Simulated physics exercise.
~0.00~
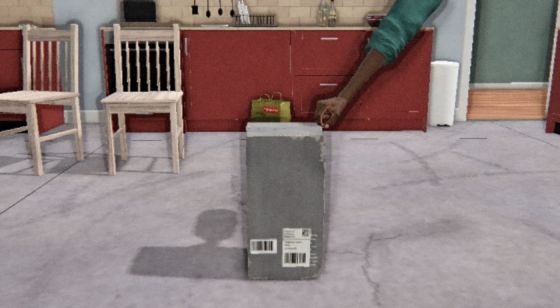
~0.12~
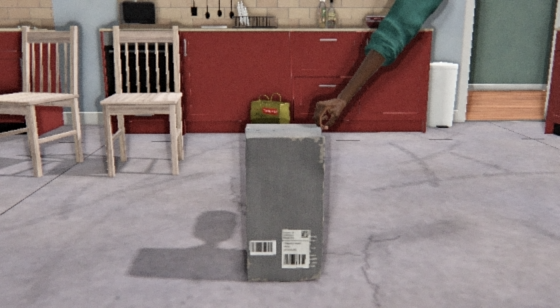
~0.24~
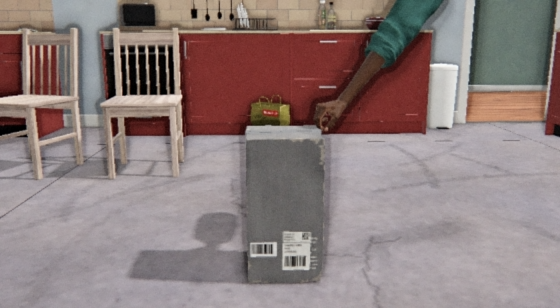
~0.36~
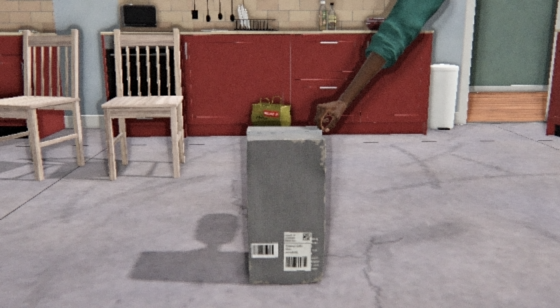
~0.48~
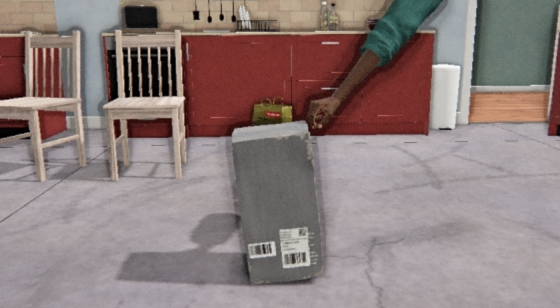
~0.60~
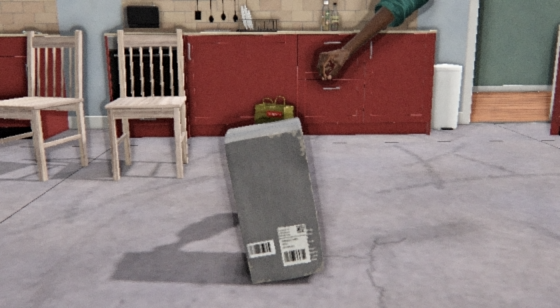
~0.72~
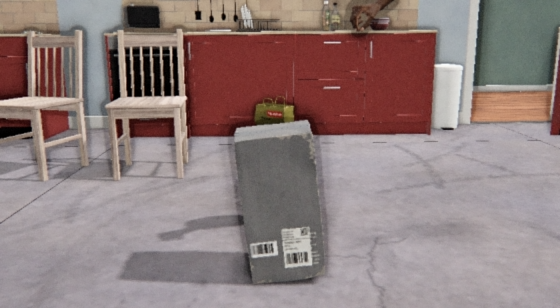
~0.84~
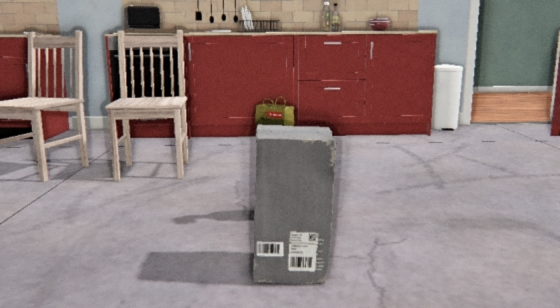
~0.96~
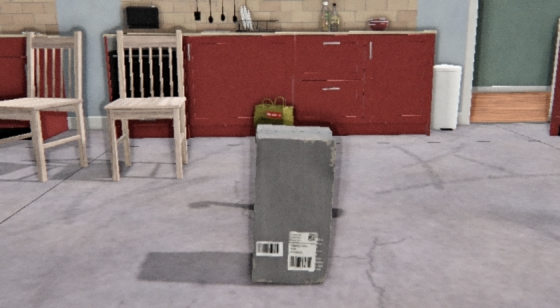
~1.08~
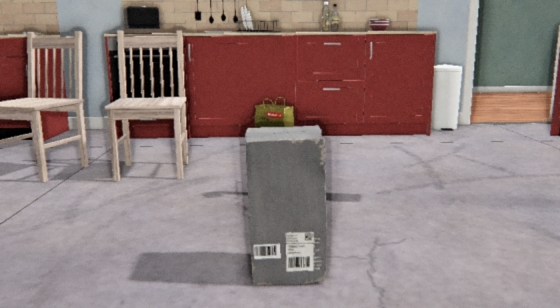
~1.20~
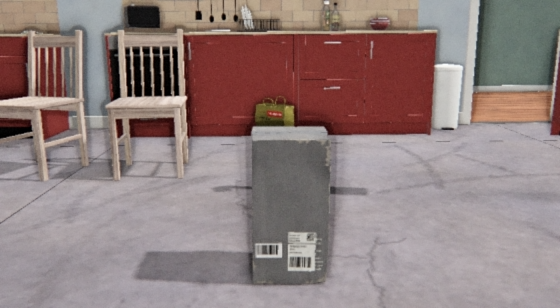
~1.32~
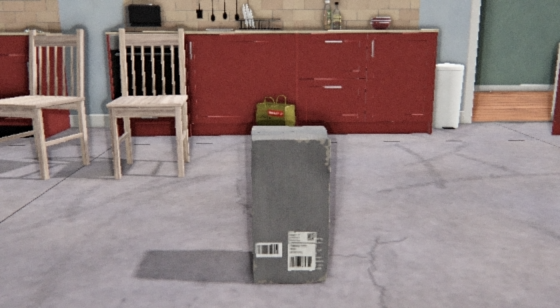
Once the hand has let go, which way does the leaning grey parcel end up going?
It swings back onto its base and ends up standing upright.
